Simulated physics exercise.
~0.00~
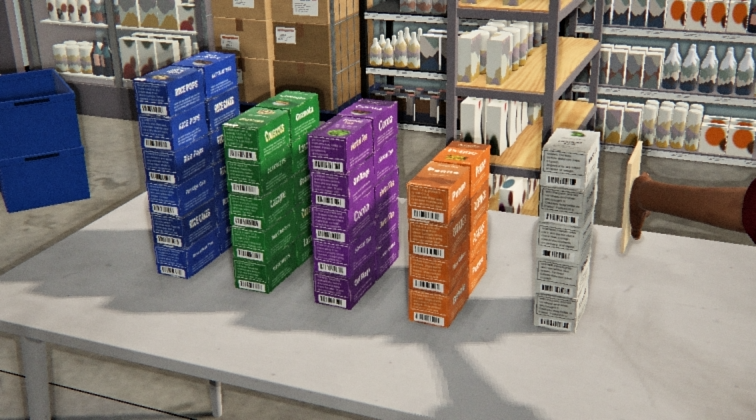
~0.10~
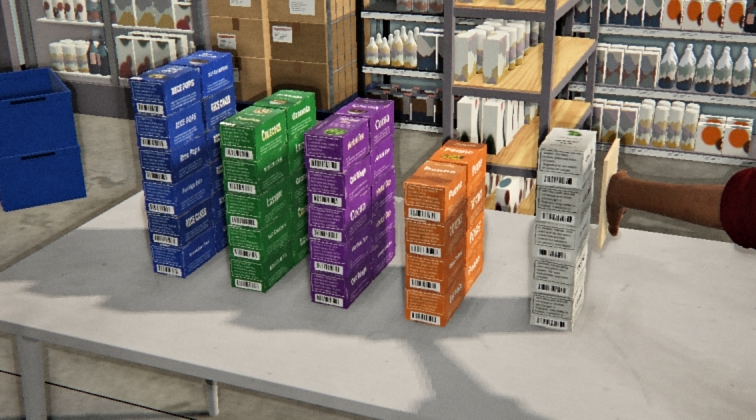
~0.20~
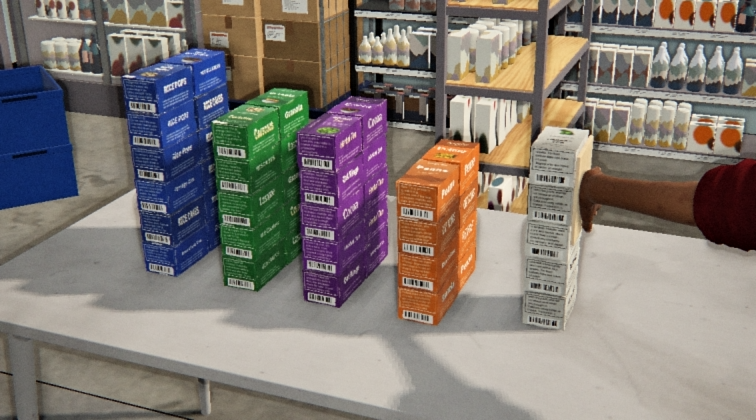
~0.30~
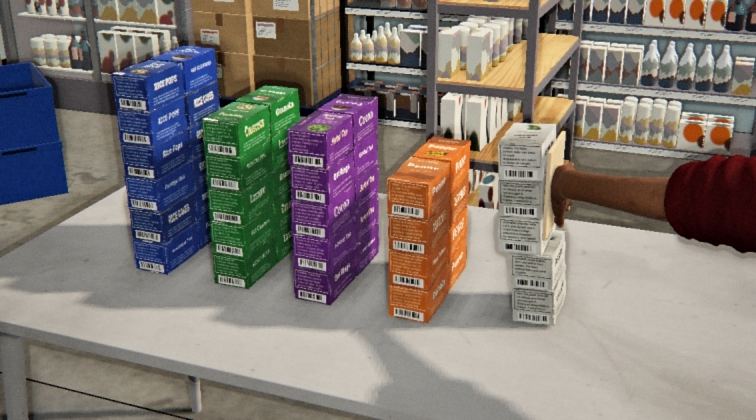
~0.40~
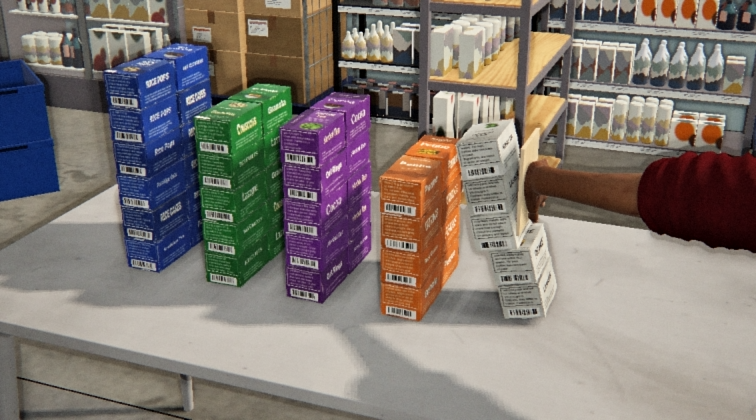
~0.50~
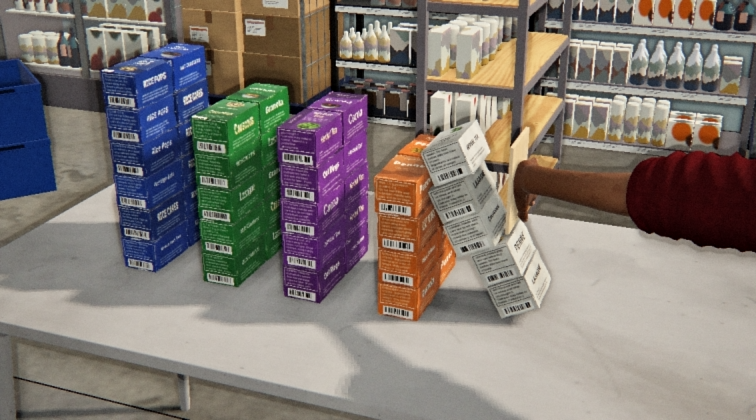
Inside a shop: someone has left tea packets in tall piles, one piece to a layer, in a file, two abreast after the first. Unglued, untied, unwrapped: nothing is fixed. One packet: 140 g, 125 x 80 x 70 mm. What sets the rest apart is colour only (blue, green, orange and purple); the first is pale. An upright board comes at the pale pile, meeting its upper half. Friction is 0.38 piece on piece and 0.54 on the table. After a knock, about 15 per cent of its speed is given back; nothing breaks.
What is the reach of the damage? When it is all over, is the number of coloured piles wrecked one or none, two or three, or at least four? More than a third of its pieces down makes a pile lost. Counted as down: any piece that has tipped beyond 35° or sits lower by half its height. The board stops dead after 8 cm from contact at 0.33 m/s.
The wreck count is at least four.
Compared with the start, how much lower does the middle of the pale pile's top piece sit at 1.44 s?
Roughly 12 cm lower.
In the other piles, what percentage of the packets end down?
I'd put it at about 100 percent.
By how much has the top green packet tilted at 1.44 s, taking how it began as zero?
Angle from initial pose, roughly 0 deg - estimate.
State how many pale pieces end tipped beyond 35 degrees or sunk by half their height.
5.
By 1.44 s, 5 of the pale pile down; 4 of the 40 other packets down; top orange packet tilted 26°, 31 mm lower; top purple packet tilted 13°.
By 2.10 s, 5 of the pale pile down; 23 of the 40 other packets down; top orange packet tilted 45°, 12 cm lower; top green packet tilted 30°, 31 mm lower.
By 2.70 s, 5 of the pale pile down; 40 of the 40 other packets down; top blue packet upside down; top purple packet tilted 49°, 15 cm lower.
When it is over (3.3 s), 5 of the pale pile down; 40 of the 40 other packets down; top blue packet upside down; top green packet tilted 68°, 97 cm lower. Wrecked, blue, green, orange and purple.
